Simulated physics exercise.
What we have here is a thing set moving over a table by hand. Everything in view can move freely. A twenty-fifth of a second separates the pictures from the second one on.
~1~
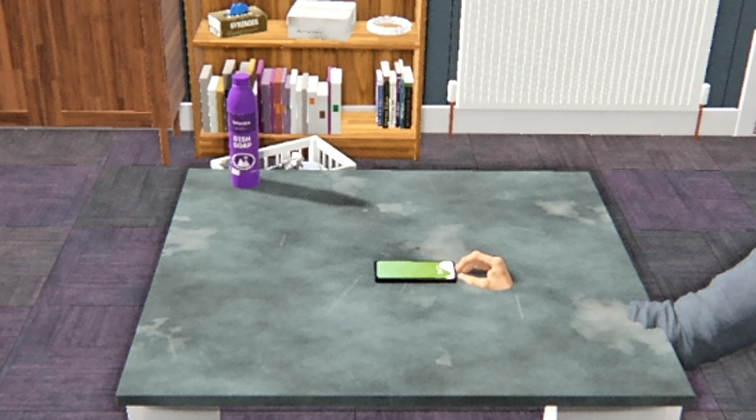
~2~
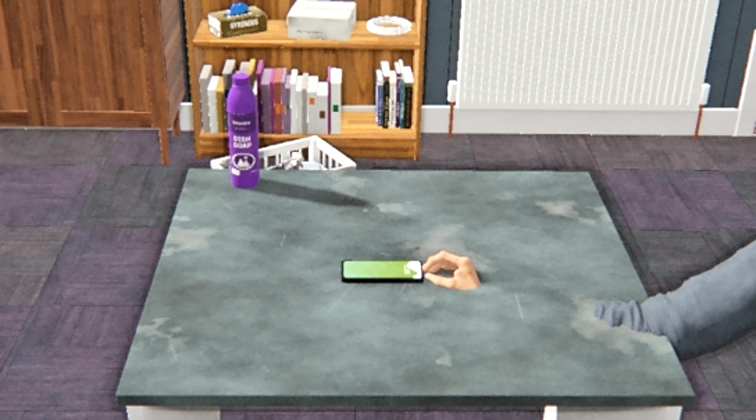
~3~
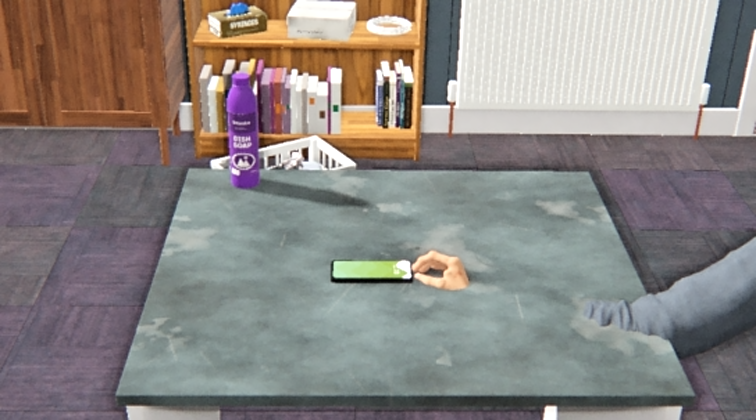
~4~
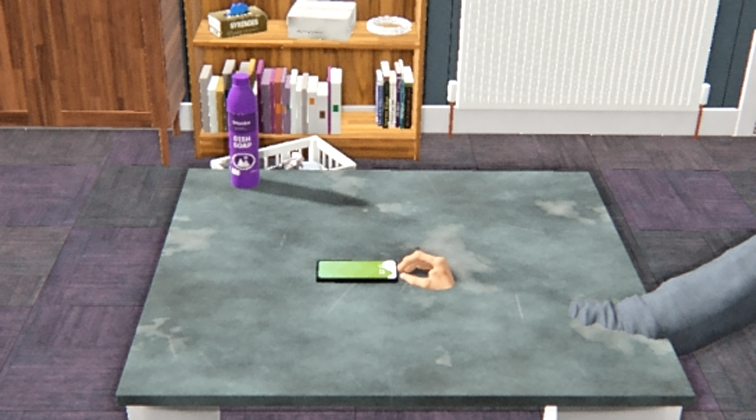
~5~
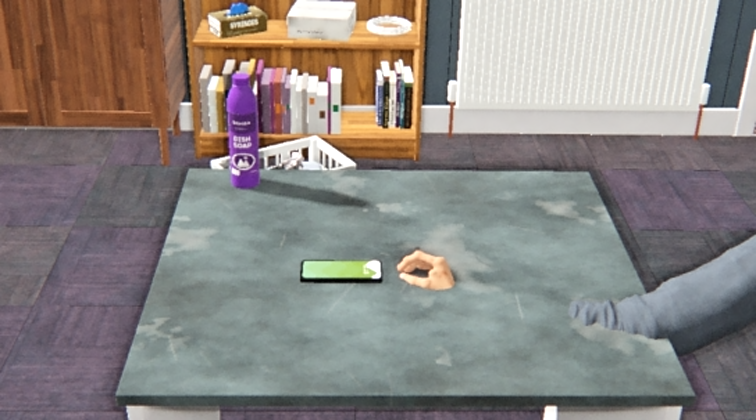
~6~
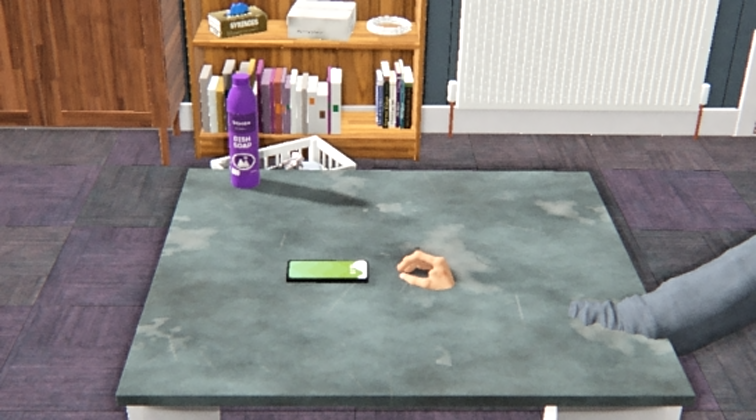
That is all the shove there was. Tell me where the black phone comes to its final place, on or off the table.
On the table.
Then, 0.10 s later than the last frame, black phone moved about its own width near (303, 271).
Then, 0.20 s later than the last frame, black phone moved about its own width near (290, 271).
Then, 0.30 s later than the last frame, black phone resting near (290, 270).
When it is over, moved from the start, black phone. End places, in pixels of the last picture, black phone near (288, 271).
